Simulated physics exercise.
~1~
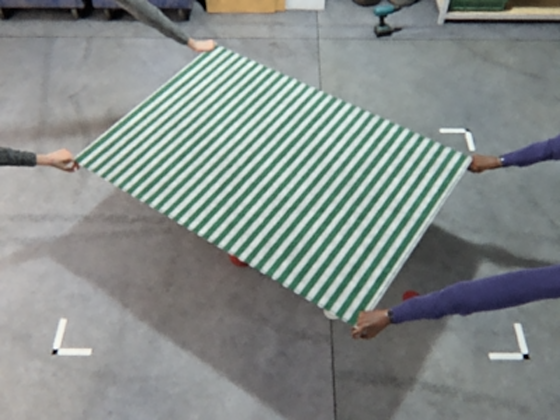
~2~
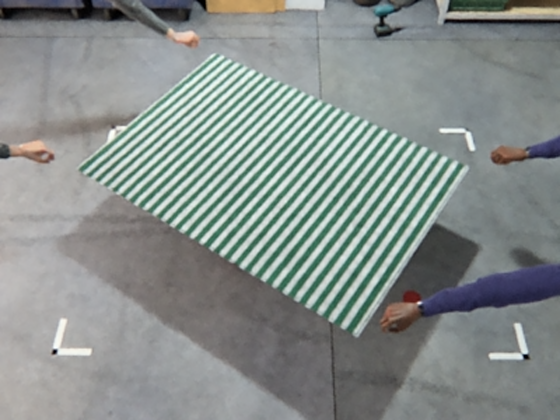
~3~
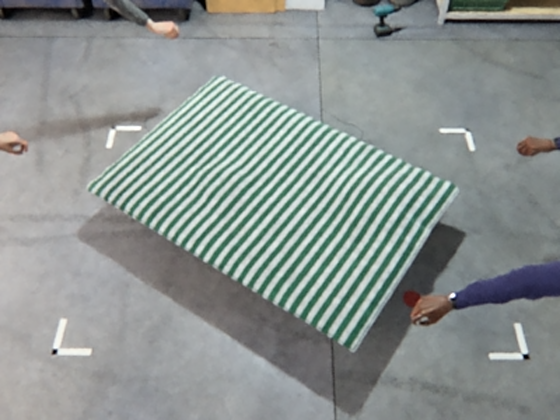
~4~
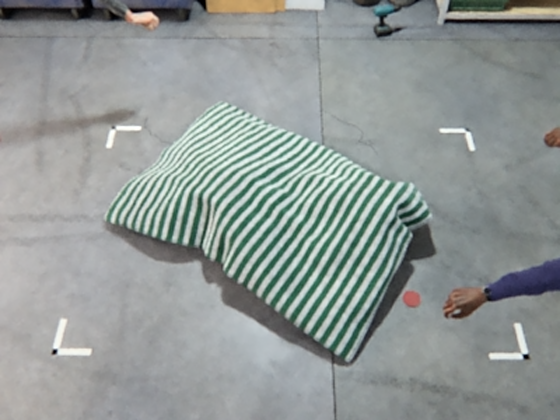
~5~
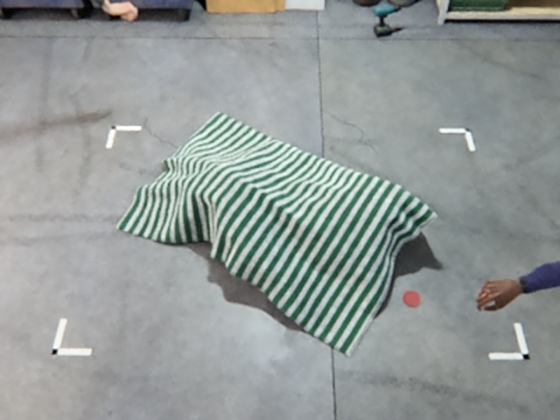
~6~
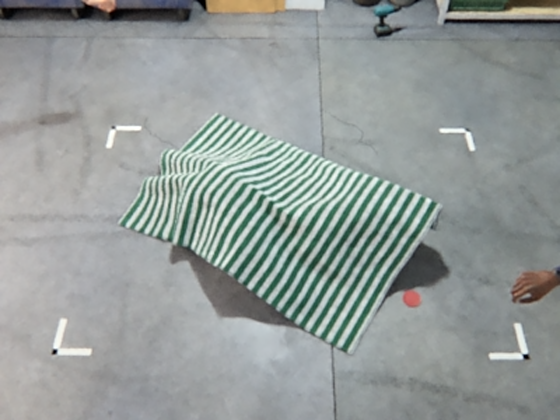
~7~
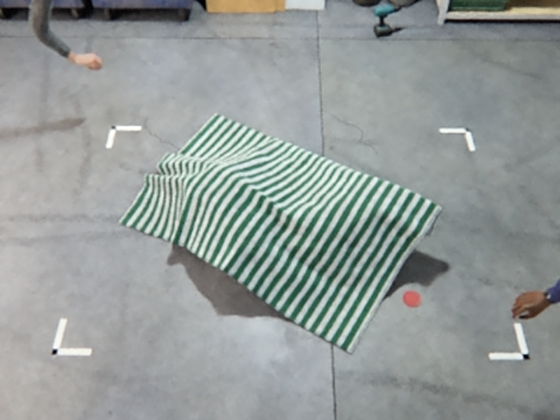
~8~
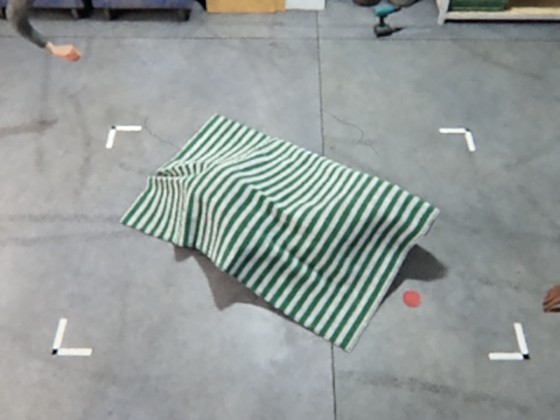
On a workshop floor, hands release a green-and-white striped blanket, which sinks, crumples and settles in raised folds beside a red disc.
